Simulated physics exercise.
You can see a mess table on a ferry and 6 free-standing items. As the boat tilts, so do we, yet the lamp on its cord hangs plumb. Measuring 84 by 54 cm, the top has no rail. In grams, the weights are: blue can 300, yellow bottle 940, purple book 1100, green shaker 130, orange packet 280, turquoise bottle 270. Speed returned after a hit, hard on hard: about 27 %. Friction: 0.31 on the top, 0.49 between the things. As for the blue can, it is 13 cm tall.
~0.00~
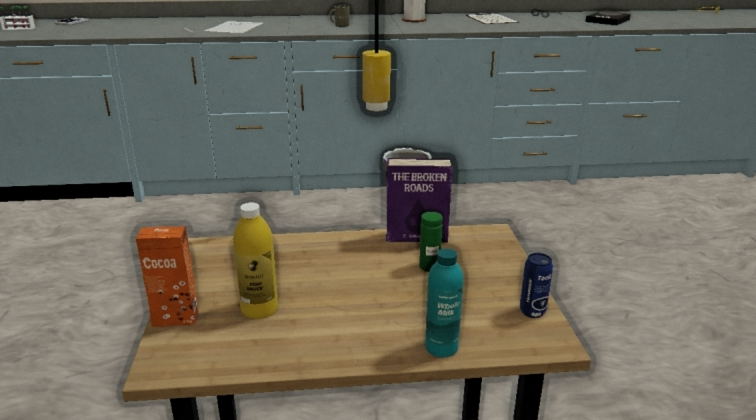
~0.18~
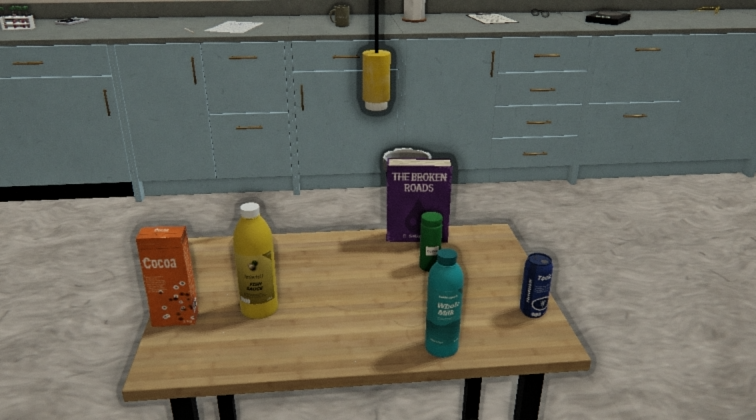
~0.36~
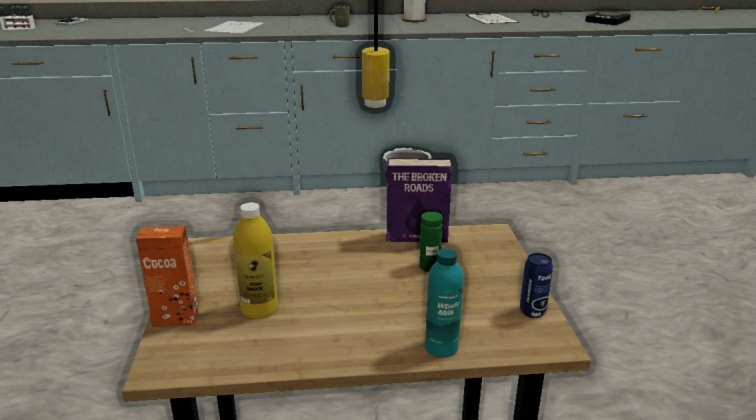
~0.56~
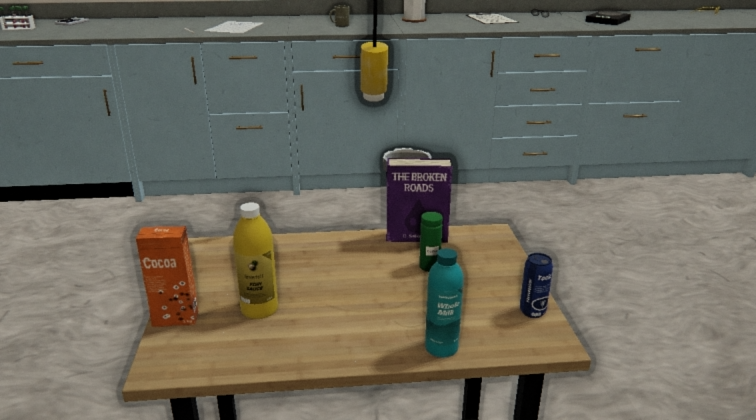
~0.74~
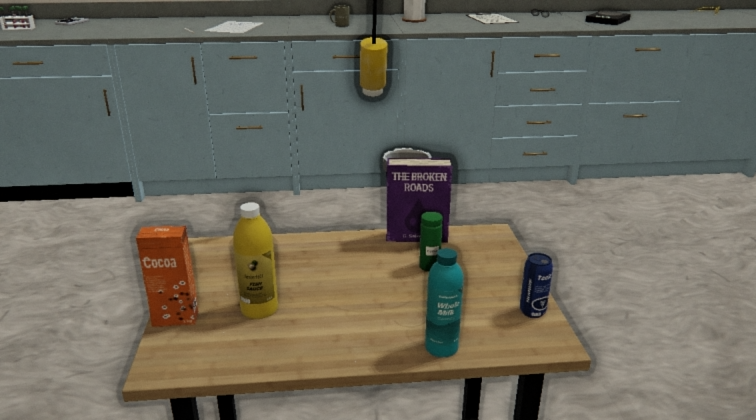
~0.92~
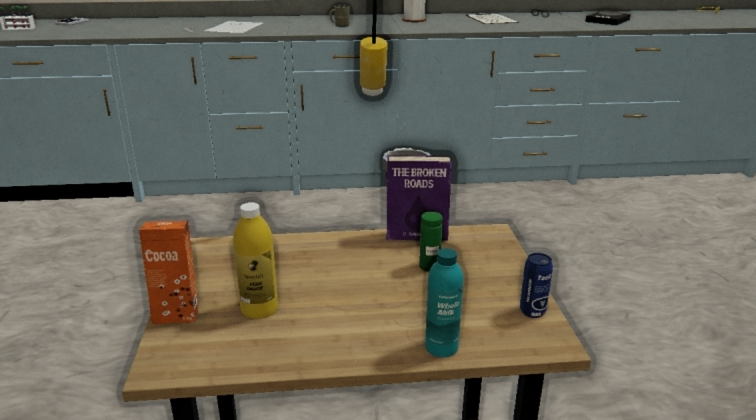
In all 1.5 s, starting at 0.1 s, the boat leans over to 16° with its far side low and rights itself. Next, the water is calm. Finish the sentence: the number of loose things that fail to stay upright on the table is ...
... two exactly.
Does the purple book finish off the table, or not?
Purple book: Goes out of bounds.
By 1.12 s, floor tilted 11°, far side down; purple book now off the table; orange packet rocked 49° off its seat.
By 1.32 s, floor tilted 5°, far side down; orange packet on its side.
By 1.42 s, floor tilted 2°, far side down; orange packet on its side.
By 1.62 s, boat level; orange packet on its side.
When it is over (2.1 s), off the table, purple book; lying over on the table, orange packet; the other 4 within 5 cm of the start. End places, in pixels of the last picture, blue can near (536, 286), yellow bottle near (255, 260).
